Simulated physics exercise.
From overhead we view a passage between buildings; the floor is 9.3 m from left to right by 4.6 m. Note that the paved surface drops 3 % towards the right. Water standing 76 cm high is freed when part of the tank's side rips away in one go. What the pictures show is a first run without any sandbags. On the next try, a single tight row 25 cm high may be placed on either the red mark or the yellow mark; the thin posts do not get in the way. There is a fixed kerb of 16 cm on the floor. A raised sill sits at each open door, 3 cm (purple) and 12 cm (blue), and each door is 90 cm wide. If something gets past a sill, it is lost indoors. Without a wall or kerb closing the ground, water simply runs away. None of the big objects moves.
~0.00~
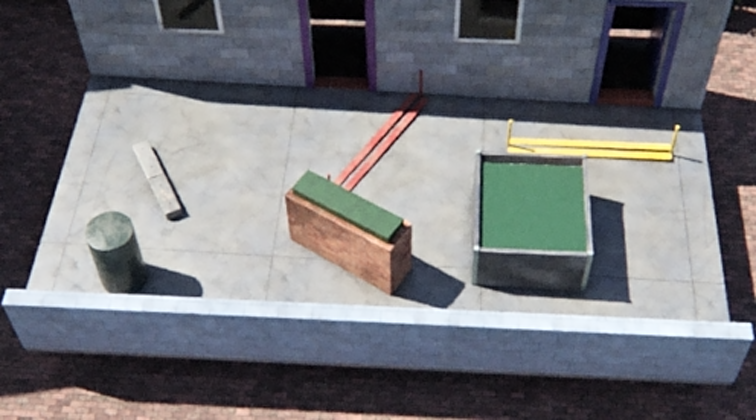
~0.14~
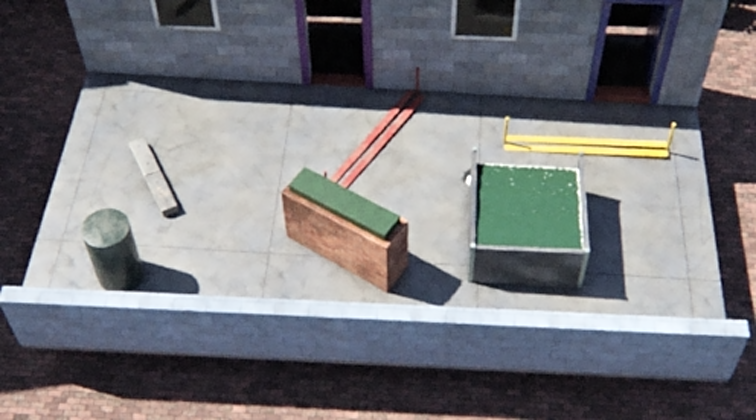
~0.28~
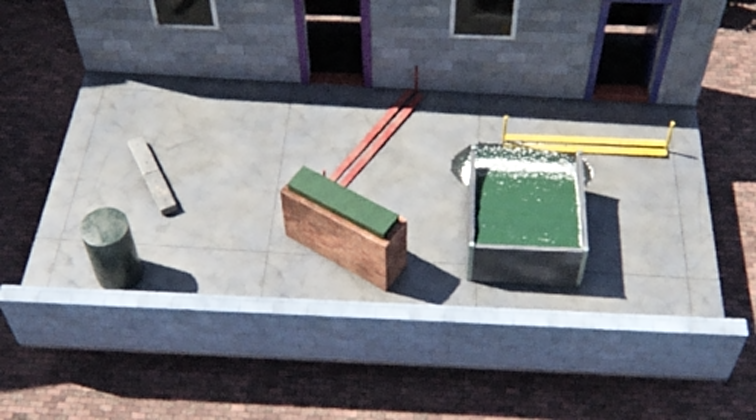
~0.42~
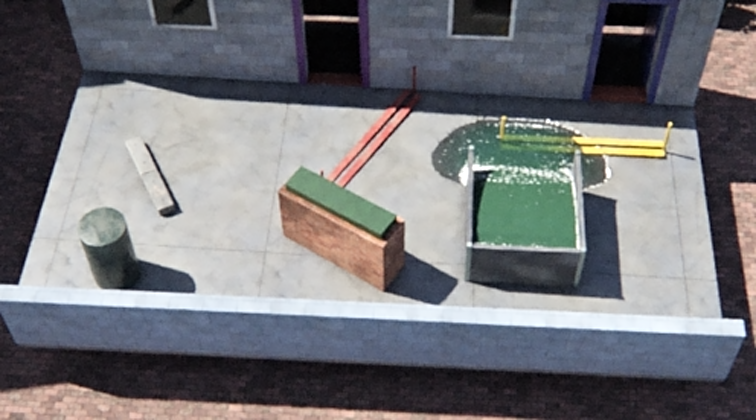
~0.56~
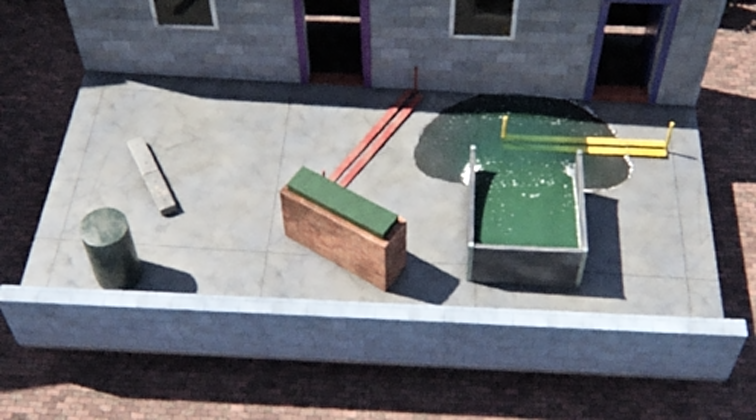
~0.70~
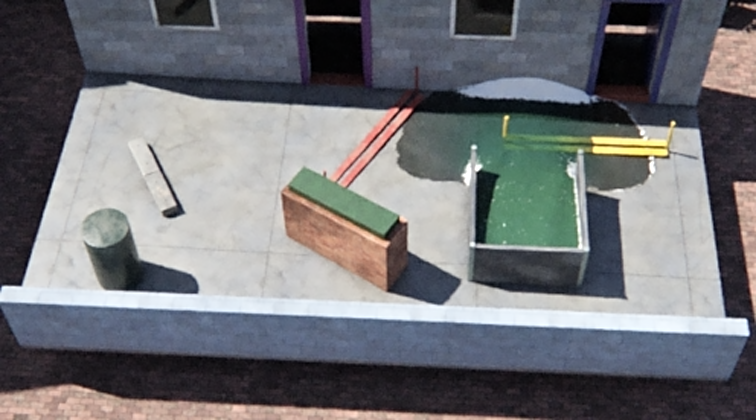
To begin with, an open tank of green water sits still on a grey paved floor, right of a brick block with a green top. Water then breaks out on the tank's far side, foaming at first, and spreads into a widening rounded pool beneath the yellow rails and towards the building's wall.
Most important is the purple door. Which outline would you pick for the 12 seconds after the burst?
The red outline.
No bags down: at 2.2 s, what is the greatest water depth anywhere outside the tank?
Max depth: Close to 30 cm.
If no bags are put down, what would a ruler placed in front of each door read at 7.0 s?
Depths in cm: Purple 2, blue 5.
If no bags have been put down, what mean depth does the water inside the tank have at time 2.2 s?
18 centimetres.
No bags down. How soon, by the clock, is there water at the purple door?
Arrival time, purple: 1.4 seconds.
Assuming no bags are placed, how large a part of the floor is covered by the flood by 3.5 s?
About 45 percent.
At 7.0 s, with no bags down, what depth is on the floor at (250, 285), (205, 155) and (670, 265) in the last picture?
First spot 2 cm, second 3 cm, third 0 cm.
After 1.4 s water covers 20 % of the floor and is deepest (46 cm) near (514, 99) in the run without bags; in at the purple door, 0 L with no bags, 0 L with the row on red, 0 L on yellow.
After 2.2 s water covers 25 % of the floor and is deepest (30 cm) near (525, 108) in the run without bags; in at the purple door, 2 L with no bags, 0 L with the row on red, 5 L on yellow.
After 3.5 s water covers 45 % of the floor and is deepest (14 cm) near (537, 117) in the run without bags; in at the purple door, 11 L with no bags, 0 L with the row on red, 20 L on yellow.
After 7.0 s water covers 60 % of the floor and is deepest (6 cm) near (465, 262) in the run without bags; in at the purple door, 14 L with no bags, 0 L with the row on red, 26 L on yellow.
After 12.0 s water covers 45 % of the floor and is deepest (6 cm) near (463, 337) in the run without bags; in at the purple door, 15 L with no bags, 0 L with the row on red, 26 L on yellow.
